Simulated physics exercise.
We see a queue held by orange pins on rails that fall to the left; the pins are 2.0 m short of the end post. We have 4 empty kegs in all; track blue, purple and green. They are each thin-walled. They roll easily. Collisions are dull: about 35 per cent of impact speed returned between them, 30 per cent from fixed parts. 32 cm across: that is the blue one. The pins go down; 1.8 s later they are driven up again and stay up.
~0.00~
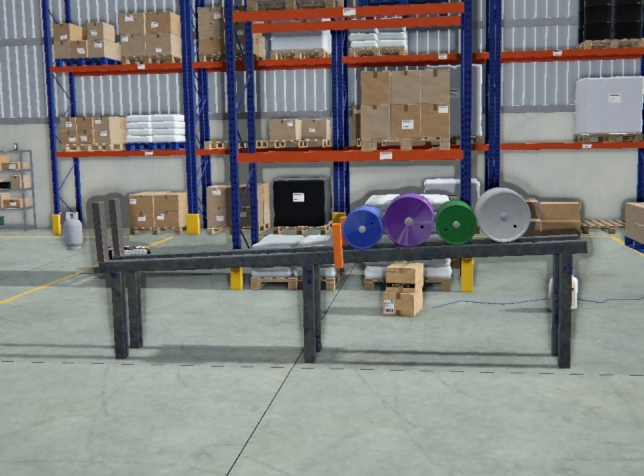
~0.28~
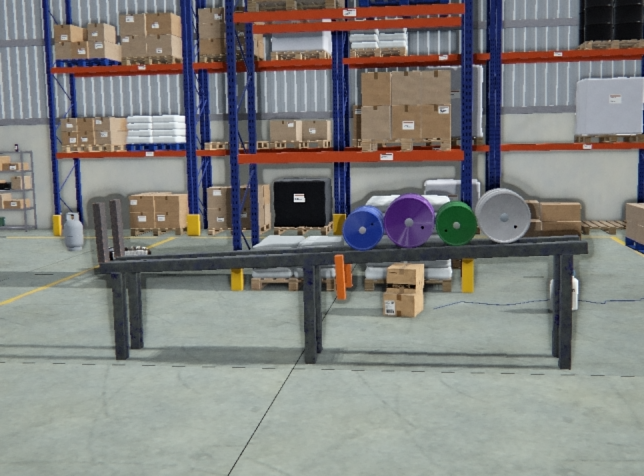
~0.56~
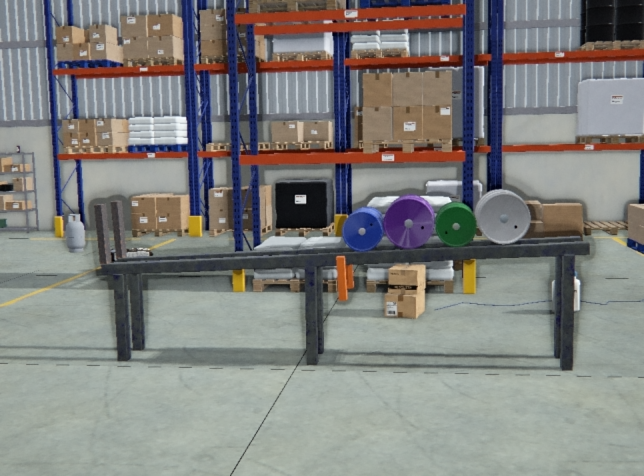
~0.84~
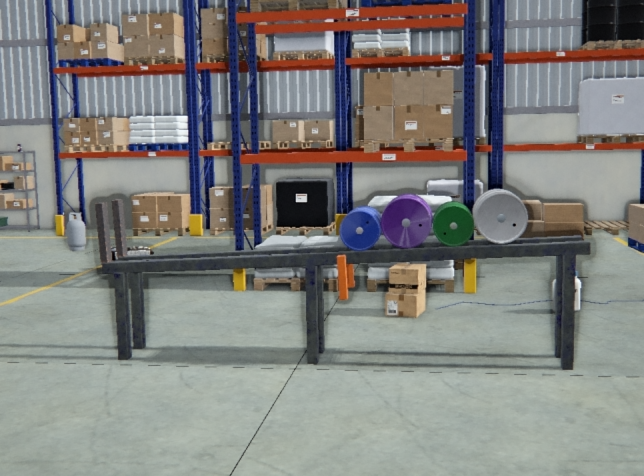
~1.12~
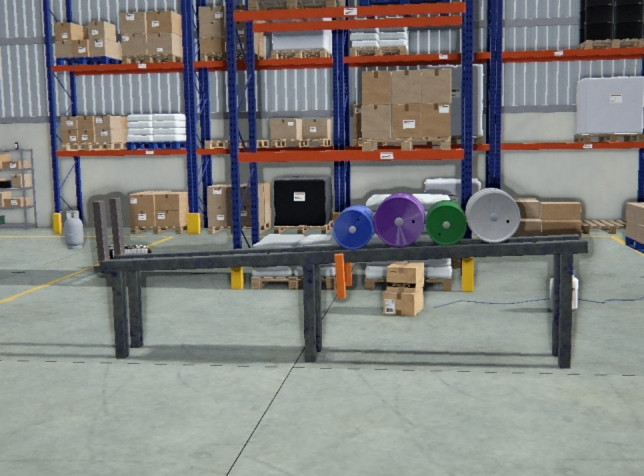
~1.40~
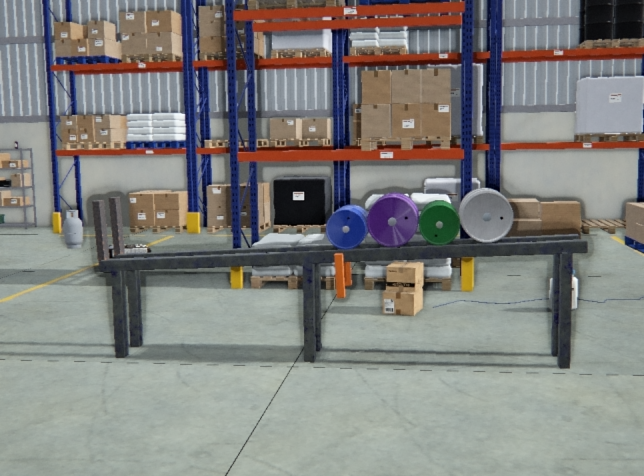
In a warehouse with tall blue and orange racks of boxes, a long dark rail stand is seen side-on from across the concrete floor. Four drums, blue, purple, green and grey from left to right, sit together on its right half, which slopes gently down leftward, with an orange stop beside the blue one. The stop drops below the rail, and after a brief pause the drums roll slowly a short way left.
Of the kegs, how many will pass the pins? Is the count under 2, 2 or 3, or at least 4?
It is under 2.
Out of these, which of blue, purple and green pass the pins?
Here blue leaves, purple is retained and green is retained.
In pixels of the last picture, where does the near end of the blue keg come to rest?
Roughly (121, 240).
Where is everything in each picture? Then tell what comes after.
In the first picture, blue at (362, 230), purple at (409, 222), green at (456, 225); pins up; the rack falls 3°.
In the second picture, blue at (362, 230), purple at (409, 223), green at (457, 226); pins down.
In the third picture, blue at (362, 232), purple at (409, 224), green at (456, 227); pins down.
In the fourth picture, blue at (360, 231), purple at (406, 224), green at (454, 226); pins down; the first has rolled 5 cm.
In the fifth picture, blue at (352, 230), purple at (399, 222), green at (446, 225); pins down; the first has rolled 10 cm.
In the sixth picture, blue at (346, 230), purple at (392, 222), green at (440, 225); pins down; the first has rolled 15 cm.
After 1.6 s, blue is on the rails, 5 cm above the pins, rolling left; purple is on the rails, 40 cm above the pins, rolling left; green is on the rails, 75 cm above the pins, rolling left; 0 below the pins.
After 1.7 s, blue is on the rails, 5 cm below the pins, rolling left; no change for purple and green; 1 below the pins.
After 1.9 s, blue is on the rails, 5 cm below the pins, rolling left; purple is on the rails, 30 cm above the pins, rolling left; green is on the rails, 65 cm above the pins, rolling left; 1 below the pins.
At rest (5.1 s), blue is on the rails, 175 cm below the pins; purple is on the rails, 25 cm above the pins; green is on the rails, 60 cm above the pins; 1 below the pins.
